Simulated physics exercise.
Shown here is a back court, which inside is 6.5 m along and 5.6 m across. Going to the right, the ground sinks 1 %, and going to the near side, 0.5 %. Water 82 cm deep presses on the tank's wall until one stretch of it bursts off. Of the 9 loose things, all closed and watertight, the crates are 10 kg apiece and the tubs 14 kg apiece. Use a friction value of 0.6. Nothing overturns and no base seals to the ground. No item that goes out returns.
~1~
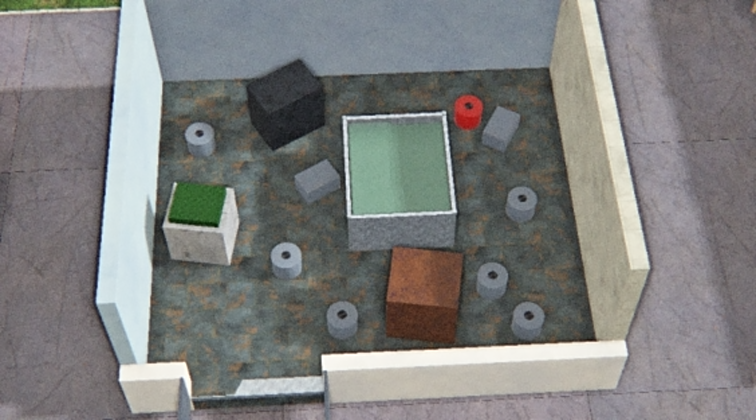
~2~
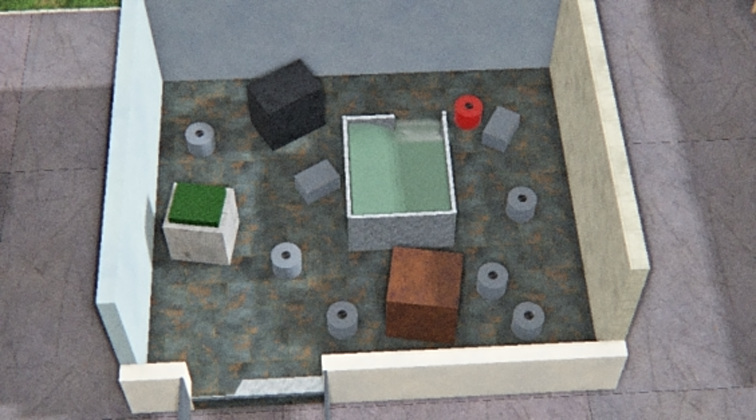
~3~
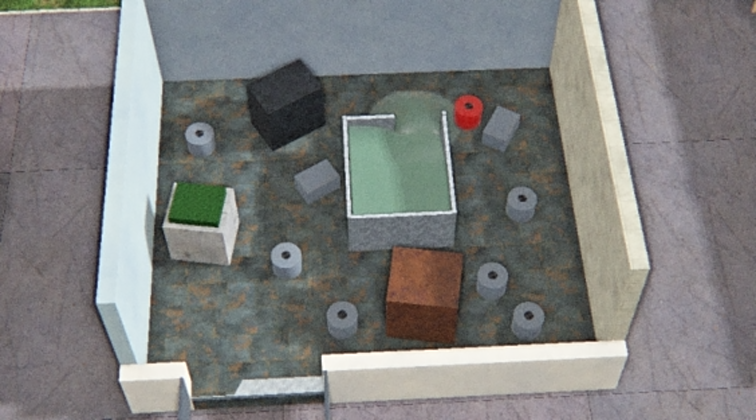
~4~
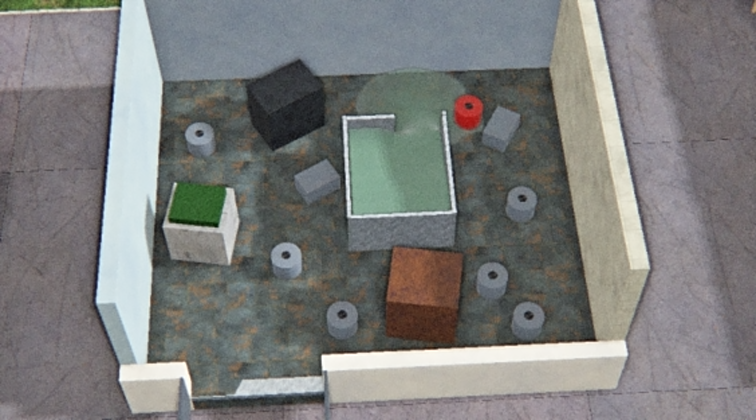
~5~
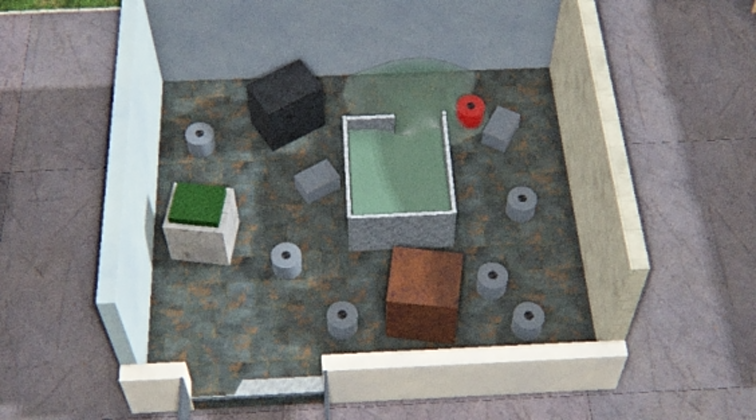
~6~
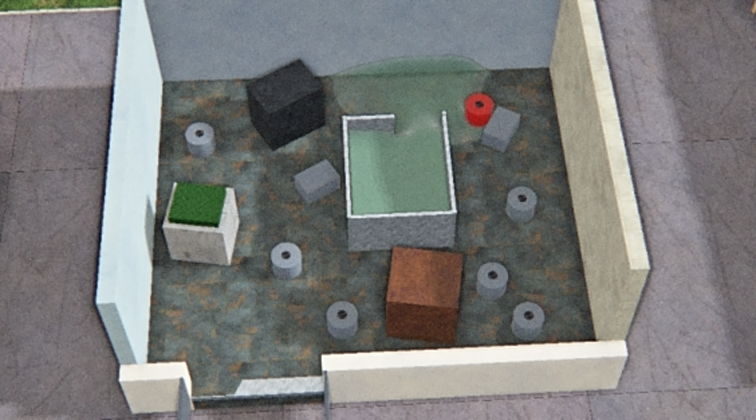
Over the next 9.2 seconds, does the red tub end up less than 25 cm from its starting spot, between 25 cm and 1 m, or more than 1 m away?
More than 1 m away.
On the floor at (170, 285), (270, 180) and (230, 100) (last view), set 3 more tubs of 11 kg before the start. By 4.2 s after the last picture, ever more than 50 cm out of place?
Going one by one: Not far enough, not far enough, too far.
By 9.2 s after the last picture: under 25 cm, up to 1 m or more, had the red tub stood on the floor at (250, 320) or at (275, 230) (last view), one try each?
Well, the first time it keeps still, and the second time it keeps still.
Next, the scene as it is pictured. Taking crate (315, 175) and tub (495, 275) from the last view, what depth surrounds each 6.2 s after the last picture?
I'd put it at 5 cm and 15 cm respectively.
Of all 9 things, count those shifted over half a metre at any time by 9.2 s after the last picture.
Result: 6.
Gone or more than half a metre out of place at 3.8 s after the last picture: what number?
I count 3.
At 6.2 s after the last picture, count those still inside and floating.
5.
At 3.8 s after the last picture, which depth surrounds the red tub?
9 cm, roughly.
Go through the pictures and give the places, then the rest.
In the first picture, the red tub at (469, 106), on the bottom; 2.7 m2 under water; 0 of 9 have shifted.
In the second picture, the red tub at (469, 106), on the bottom; water covers 3.3 m2; 0 of 9 have shifted.
In the third picture, the red tub at (469, 106) rests on the ground; 4.1 m2 under water; 0 of 9 have shifted.
In the fourth picture, the red tub at (469, 106), on the bottom; water covers 5.1 m2; 0 of 9 have shifted.
In the fifth picture, the red tub at (471, 106), on the bottom, 3 cm from its start; 5.5 m2 under water; 0 of 9 have shifted.
In the sixth picture, the red tub at (479, 104), on the bottom, 18 cm from its start; water covers 5.8 m2; 1 of 9 have shifted.
Then, 1.2 s after the last picture the red tub is near (535, 103), 1.1 m from its start, aground; 0 of 9 are out; 0 afloat.
Then, 3.8 s after the last picture the red tub is near (472, 222), 2.2 m from its start, aground; 0 of 9 are out; 1 afloat.
Then, 6.2 s after the last picture the red tub is near (442, 261), 3.0 m from its start, aground; 0 of 9 are out; 5 afloat.
Then, 9.2 s after the last picture the red tub is near (421, 254), 3.0 m from its start, afloat; 0 of 9 are out; 6 afloat.
